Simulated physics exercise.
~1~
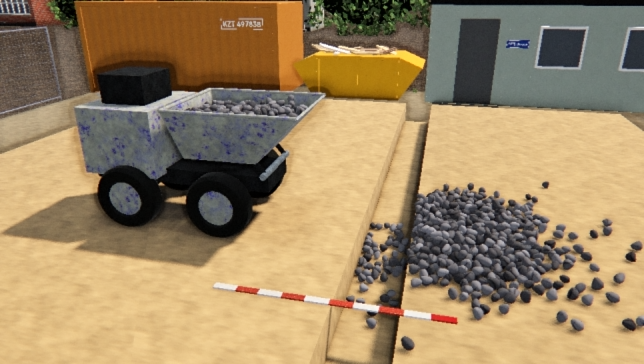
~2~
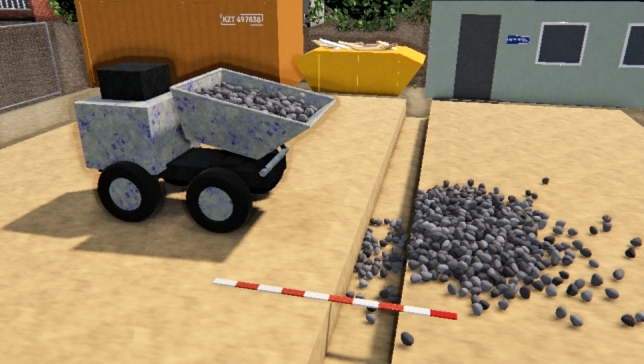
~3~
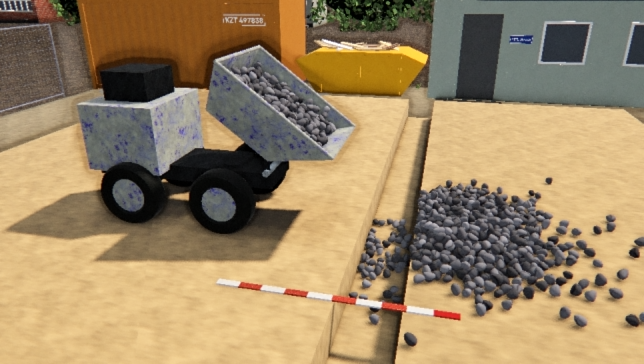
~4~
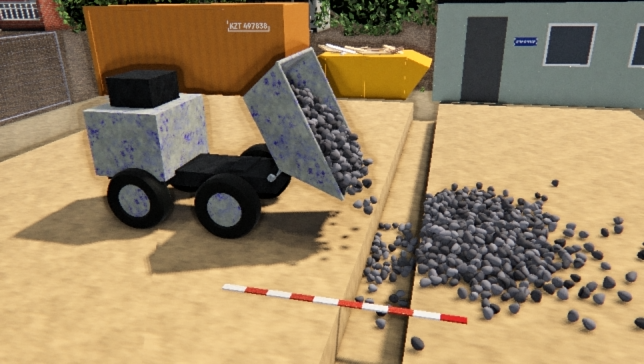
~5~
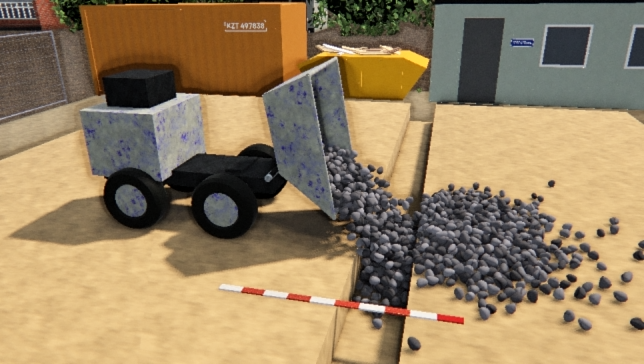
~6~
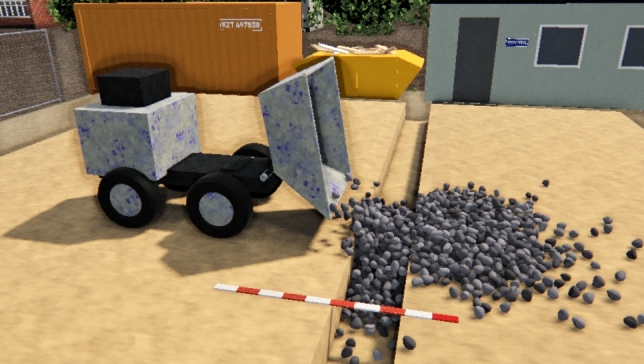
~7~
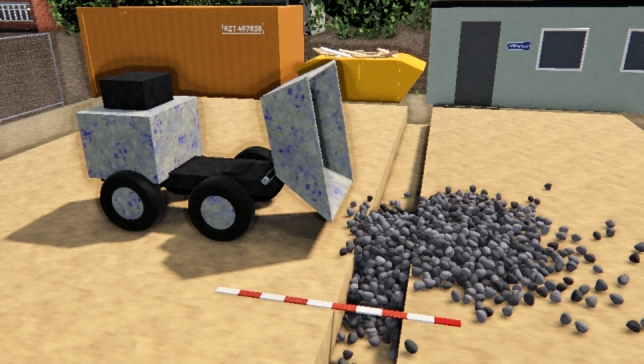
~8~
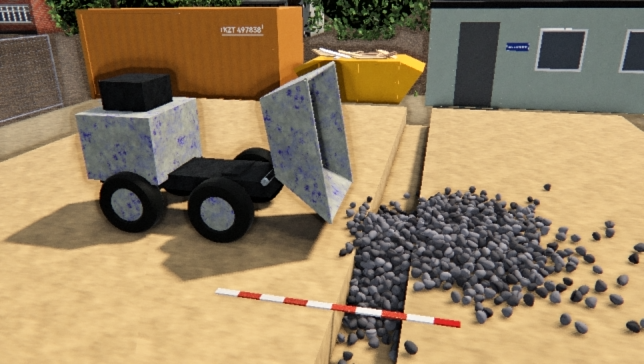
The clip shows a small dumper with a speckled body tipping its load of dark grey stones toward a trench beside an earlier scattered heap. The body tilts steeply, the stones pour out and fill the near part of the trench, and the emptied body stays raised.
